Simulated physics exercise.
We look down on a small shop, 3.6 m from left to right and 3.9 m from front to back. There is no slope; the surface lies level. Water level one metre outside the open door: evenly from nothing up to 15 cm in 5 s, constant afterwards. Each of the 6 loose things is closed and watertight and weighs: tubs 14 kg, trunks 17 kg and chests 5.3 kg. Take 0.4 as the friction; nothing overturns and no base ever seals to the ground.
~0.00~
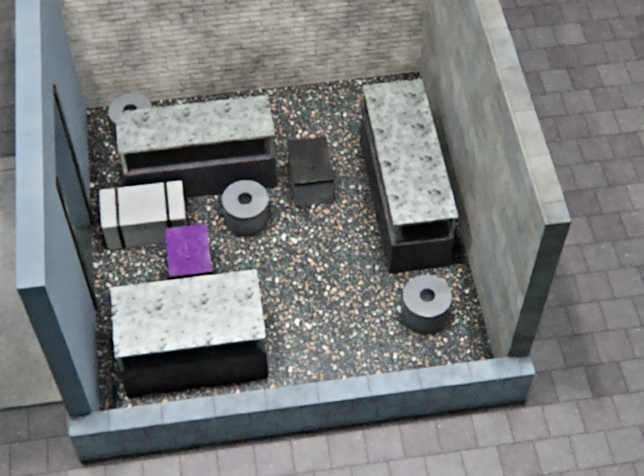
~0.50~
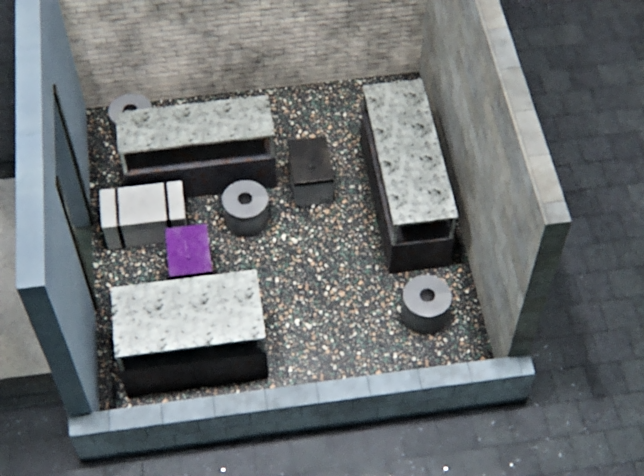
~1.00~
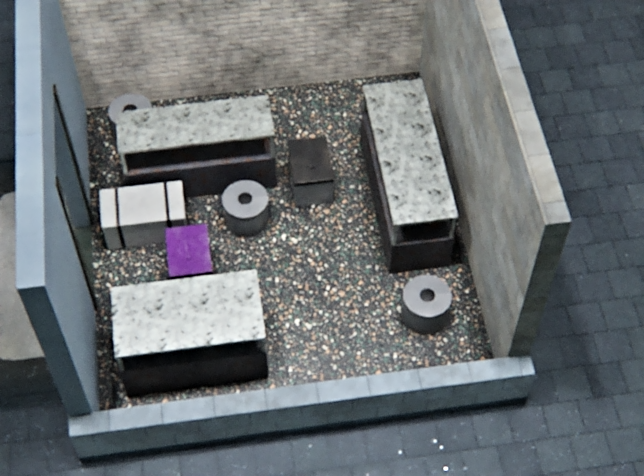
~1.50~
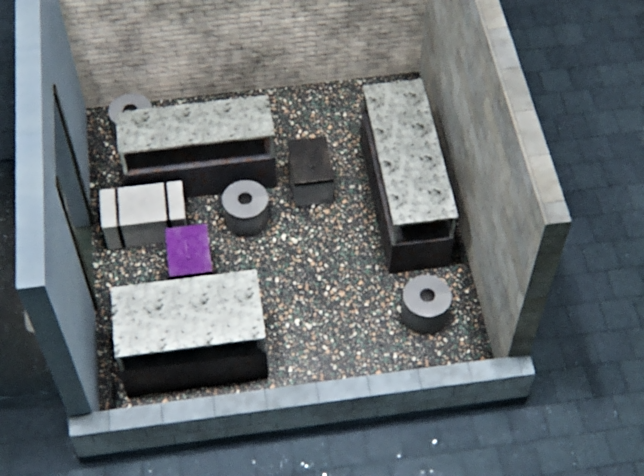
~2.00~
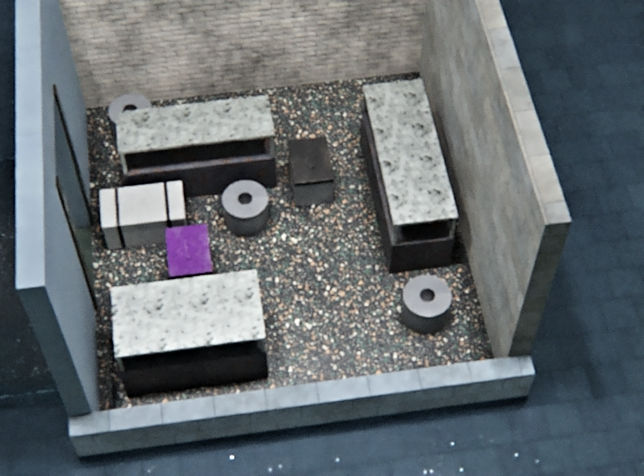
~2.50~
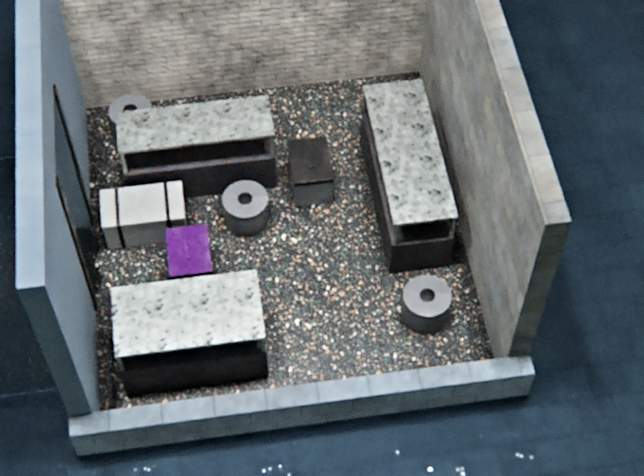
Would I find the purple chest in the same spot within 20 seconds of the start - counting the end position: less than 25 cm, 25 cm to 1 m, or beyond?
My guess: It's a long way from its start.
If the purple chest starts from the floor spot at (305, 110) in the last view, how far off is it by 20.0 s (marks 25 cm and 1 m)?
Result: It drifts a great deal.
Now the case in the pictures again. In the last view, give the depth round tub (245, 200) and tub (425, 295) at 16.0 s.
Close to 10 and 11 centimetres.
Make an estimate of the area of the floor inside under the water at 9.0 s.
10.0 m2.
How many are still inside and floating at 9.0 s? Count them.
Just then, the number is 2.
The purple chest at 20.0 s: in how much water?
About 10 cm.
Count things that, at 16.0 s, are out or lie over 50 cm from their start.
The answer is 5.
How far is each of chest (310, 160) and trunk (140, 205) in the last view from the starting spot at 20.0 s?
The first is 120 cm from its start, the second 250 cm.
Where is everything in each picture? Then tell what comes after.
In the first picture, the purple chest at (188, 250) rests on the ground; 0.0 m2 under water; 0 of 6 have shifted.
In the second picture, the purple chest at (188, 250) rests on the ground; water covers 0.0 m2; 0 of 6 have shifted.
In the third picture, the purple chest at (188, 250), on the bottom; water covers 0.0 m2; 0 of 6 have shifted.
In the fourth picture, the purple chest at (188, 250), on the bottom; water covers 0.0 m2; 0 of 6 have shifted.
In the fifth picture, the purple chest at (188, 250) rests on the ground; 0.0 m2 under water; 0 of 6 have shifted.
In the sixth picture, the purple chest at (188, 250) rests on the ground; water covers 0.0 m2; 0 of 6 have shifted.
After 4.0 s the purple chest is near (207, 251), 0.2 m from its start, aground; 0 afloat.
After 9.0 s the purple chest is near (374, 332), 2.0 m from its start, afloat; 2 afloat.
After 16.0 s the purple chest is near (298, 357), 1.6 m from its start, afloat; 5 afloat.
After 20.0 s the purple chest is near (298, 357), 1.6 m from its start, afloat; 6 afloat.
